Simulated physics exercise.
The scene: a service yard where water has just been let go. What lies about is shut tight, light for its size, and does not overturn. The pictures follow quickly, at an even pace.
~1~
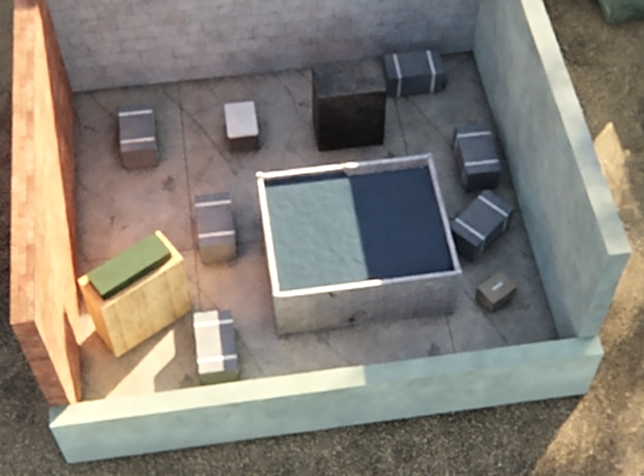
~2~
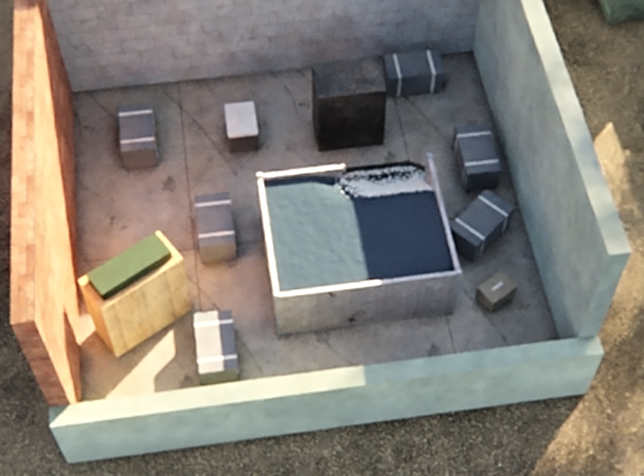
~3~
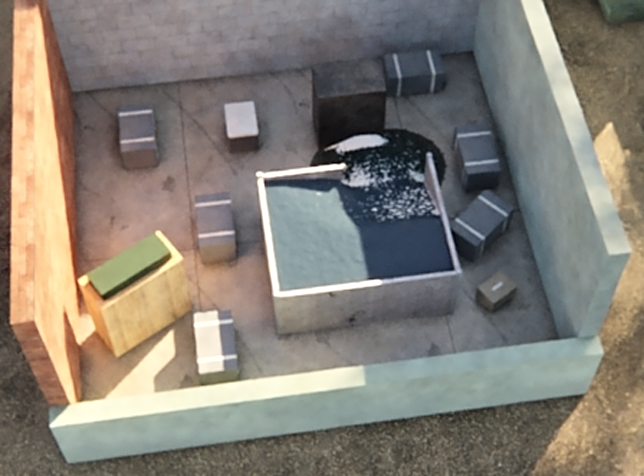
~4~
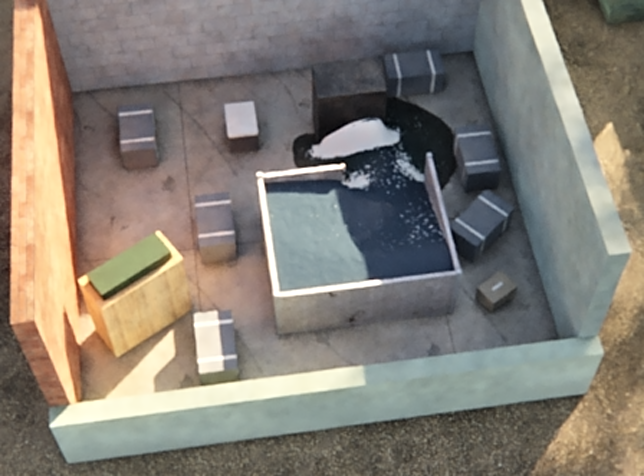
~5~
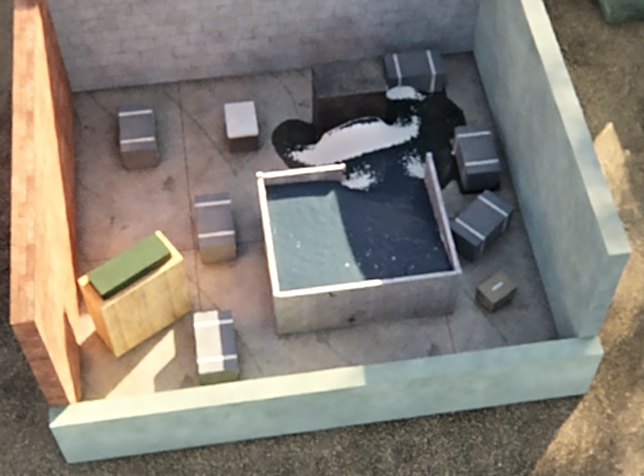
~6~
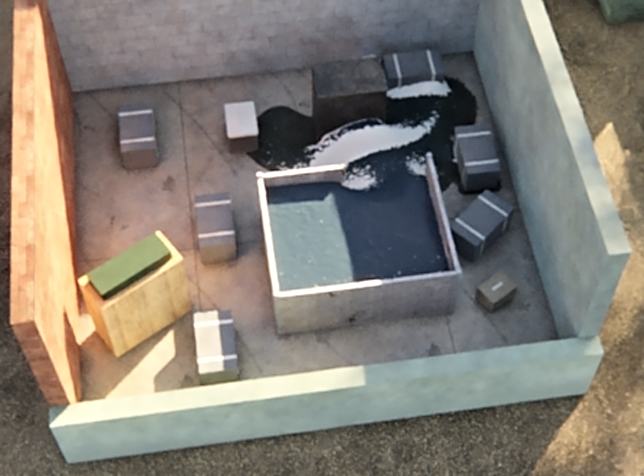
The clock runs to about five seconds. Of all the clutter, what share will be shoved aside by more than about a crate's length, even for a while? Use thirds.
It is between one and two thirds.
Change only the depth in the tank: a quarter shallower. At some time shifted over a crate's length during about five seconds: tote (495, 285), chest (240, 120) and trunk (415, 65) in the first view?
One after the other: Short of that, pushed that far, yes.
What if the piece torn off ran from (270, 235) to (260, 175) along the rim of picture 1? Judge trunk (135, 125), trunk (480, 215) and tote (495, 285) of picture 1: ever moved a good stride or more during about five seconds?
As listed: That far or more, never so far, short of that.
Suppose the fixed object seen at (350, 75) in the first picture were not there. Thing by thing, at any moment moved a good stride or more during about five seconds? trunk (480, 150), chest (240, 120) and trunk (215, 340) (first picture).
In turn: That far or more, pushed that far, not that far.
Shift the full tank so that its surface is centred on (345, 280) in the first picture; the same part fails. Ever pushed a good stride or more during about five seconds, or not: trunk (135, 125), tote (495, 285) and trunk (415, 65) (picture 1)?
In turn: Swept aside, short of that, shifted that much.
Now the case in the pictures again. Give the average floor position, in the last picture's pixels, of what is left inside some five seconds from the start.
Roughly at (275, 231).
A moment on, 0 of 8 are well off their spots; 0 afloat.
Next, 2 of 8 are well off their spots; 0 afloat.
Later, 2 of 8 are well off their spots; 2 afloat.
In the end, 5 of 8 are well off their spots, and 5 have been at some point; 4 afloat.
